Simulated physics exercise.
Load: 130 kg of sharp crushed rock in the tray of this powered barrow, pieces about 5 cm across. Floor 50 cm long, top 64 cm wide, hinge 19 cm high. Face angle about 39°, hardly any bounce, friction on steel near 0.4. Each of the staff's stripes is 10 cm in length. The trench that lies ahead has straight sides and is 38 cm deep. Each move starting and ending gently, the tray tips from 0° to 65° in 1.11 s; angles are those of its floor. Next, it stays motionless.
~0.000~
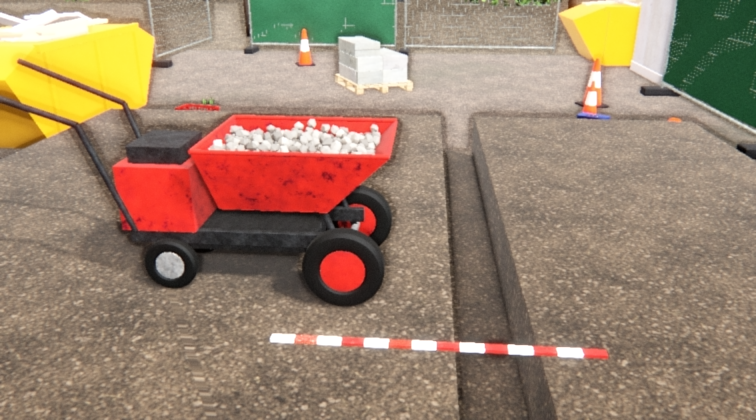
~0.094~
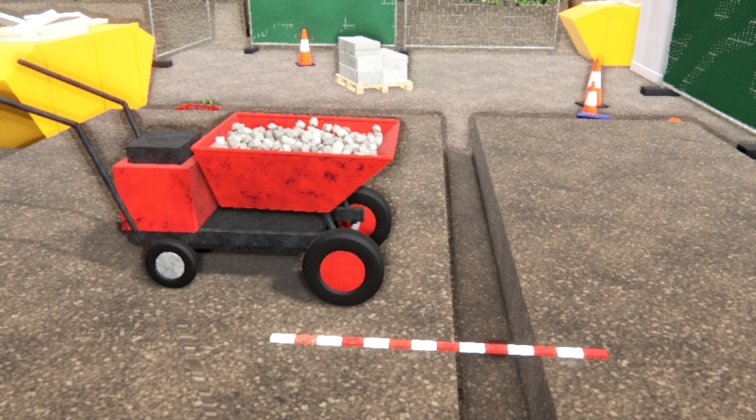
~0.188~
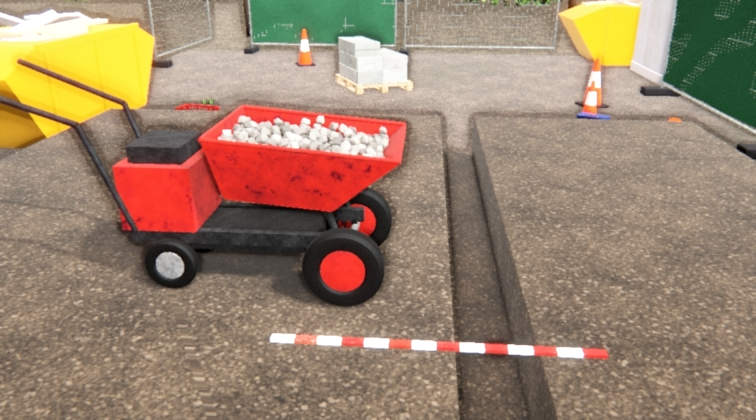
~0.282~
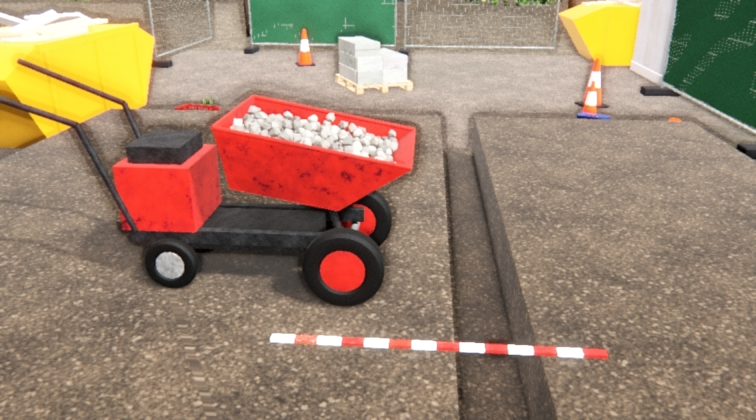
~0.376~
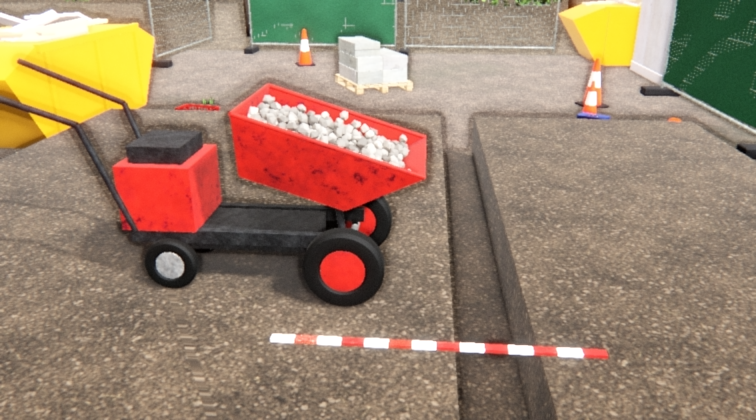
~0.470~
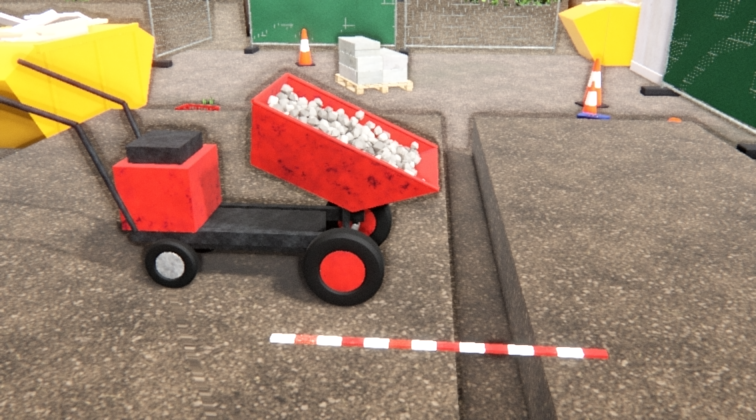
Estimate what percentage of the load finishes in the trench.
Roughly 81 percent.
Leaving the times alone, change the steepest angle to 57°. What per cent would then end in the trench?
Share in trench: Approx. 45%.
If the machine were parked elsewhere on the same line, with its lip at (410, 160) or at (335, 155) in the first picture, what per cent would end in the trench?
Estimates: 60 % then 80 %.
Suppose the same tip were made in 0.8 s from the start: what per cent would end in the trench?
75 per cent.
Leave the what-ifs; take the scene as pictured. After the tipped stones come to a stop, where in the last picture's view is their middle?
The resting stones are centred at roughly (491, 328).
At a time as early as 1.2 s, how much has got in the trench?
Something like 20 in a hundred.
After 0.8 s the floor is at 55°; 100 % in the tray; the foremost stones are at (456, 214).
After 1.2 s the floor is at 65°; 80 % in the tray, 20 % in the trench; the foremost stones are at (523, 258).
After 1.6 s the floor is at 65°; 41 % in the tray, 45 % in the trench, 14 % past the trench; the foremost stones are at (603, 284).
After 3.5 s the floor is at 65°; 5 % in the tray, 81 % in the trench, 15 % past the trench; the foremost stones are at (630, 283).
